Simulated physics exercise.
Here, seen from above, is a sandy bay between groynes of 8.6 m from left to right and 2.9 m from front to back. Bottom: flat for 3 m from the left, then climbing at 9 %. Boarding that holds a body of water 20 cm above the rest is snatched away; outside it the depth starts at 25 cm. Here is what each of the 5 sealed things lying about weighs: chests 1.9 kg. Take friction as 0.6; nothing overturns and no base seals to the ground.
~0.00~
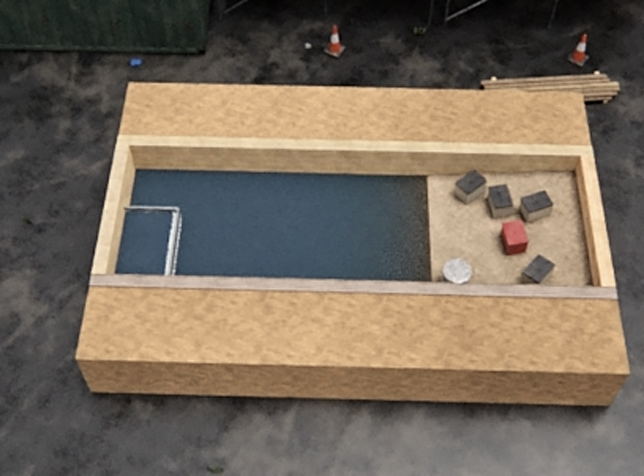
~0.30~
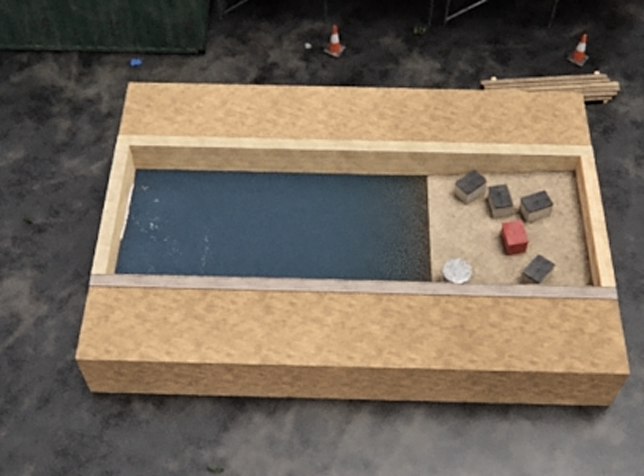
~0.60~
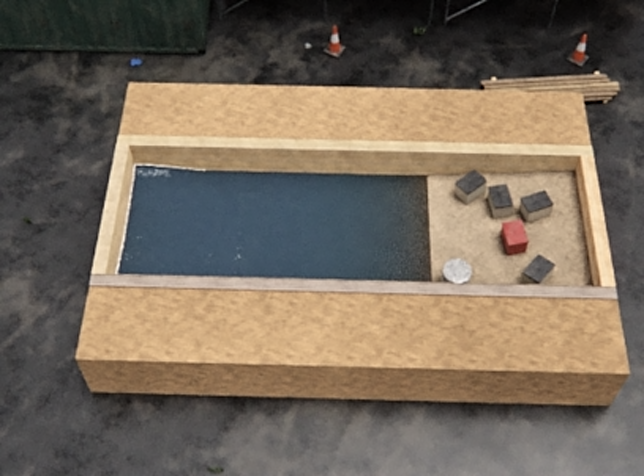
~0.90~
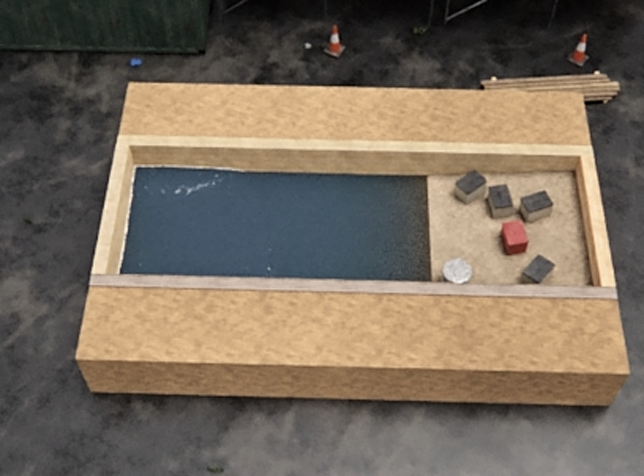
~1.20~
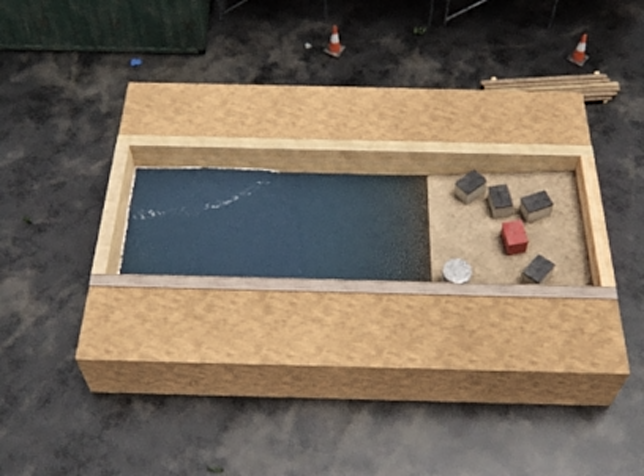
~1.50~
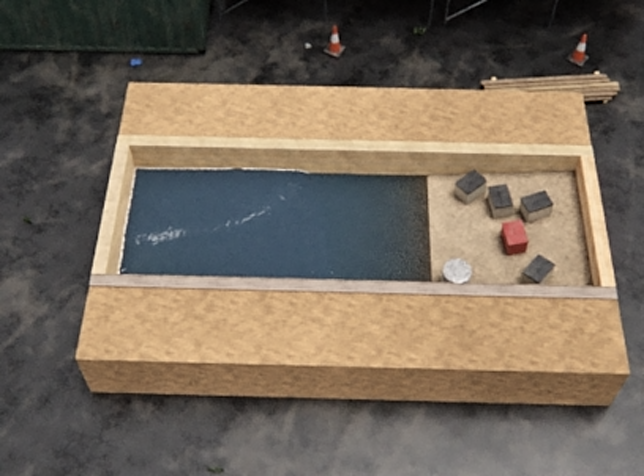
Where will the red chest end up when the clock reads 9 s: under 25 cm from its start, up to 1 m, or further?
Under 25 cm from its start.
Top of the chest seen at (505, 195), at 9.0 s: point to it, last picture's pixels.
The top is close to pixel (385, 207).
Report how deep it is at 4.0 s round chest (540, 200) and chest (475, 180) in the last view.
First roughly 0 cm, second roughly 3 cm.
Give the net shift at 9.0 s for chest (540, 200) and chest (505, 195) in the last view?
Respectively 0 and 200 cm.
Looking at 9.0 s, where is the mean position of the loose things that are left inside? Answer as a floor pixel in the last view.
Around (463, 232).
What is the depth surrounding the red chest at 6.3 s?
Around 0 cm.
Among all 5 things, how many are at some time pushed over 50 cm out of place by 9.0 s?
The tally stands at 2.
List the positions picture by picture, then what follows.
The red chest at (517, 232), on the bottom; 16.4 m2 under water; 0 of 5 have shifted, in the first picture.
The red chest at (517, 232), on the bottom; water covers 16.4 m2; 0 of 5 have shifted, in the second picture.
The red chest at (517, 232), on the bottom; water covers 16.4 m2; 0 of 5 have shifted, in the third picture.
The red chest at (517, 232) rests on the ground; water covers 16.4 m2; 0 of 5 have shifted, in the fourth picture.
The red chest at (517, 232) rests on the ground; 16.4 m2 under water; 0 of 5 have shifted, in the fifth picture.
The red chest at (517, 232), on the bottom; water covers 16.4 m2; 0 of 5 have shifted, in the sixth picture.
After 2.1 s the red chest is near (517, 232), 0.0 m from its start, aground; 0 afloat.
After 4.0 s the red chest is near (517, 232), 0.0 m from its start, aground; 1 afloat.
After 6.3 s the red chest is near (517, 232), 0.0 m from its start, aground; 2 afloat.
After 9.0 s the red chest is near (517, 232), 0.0 m from its start, aground; 2 afloat.
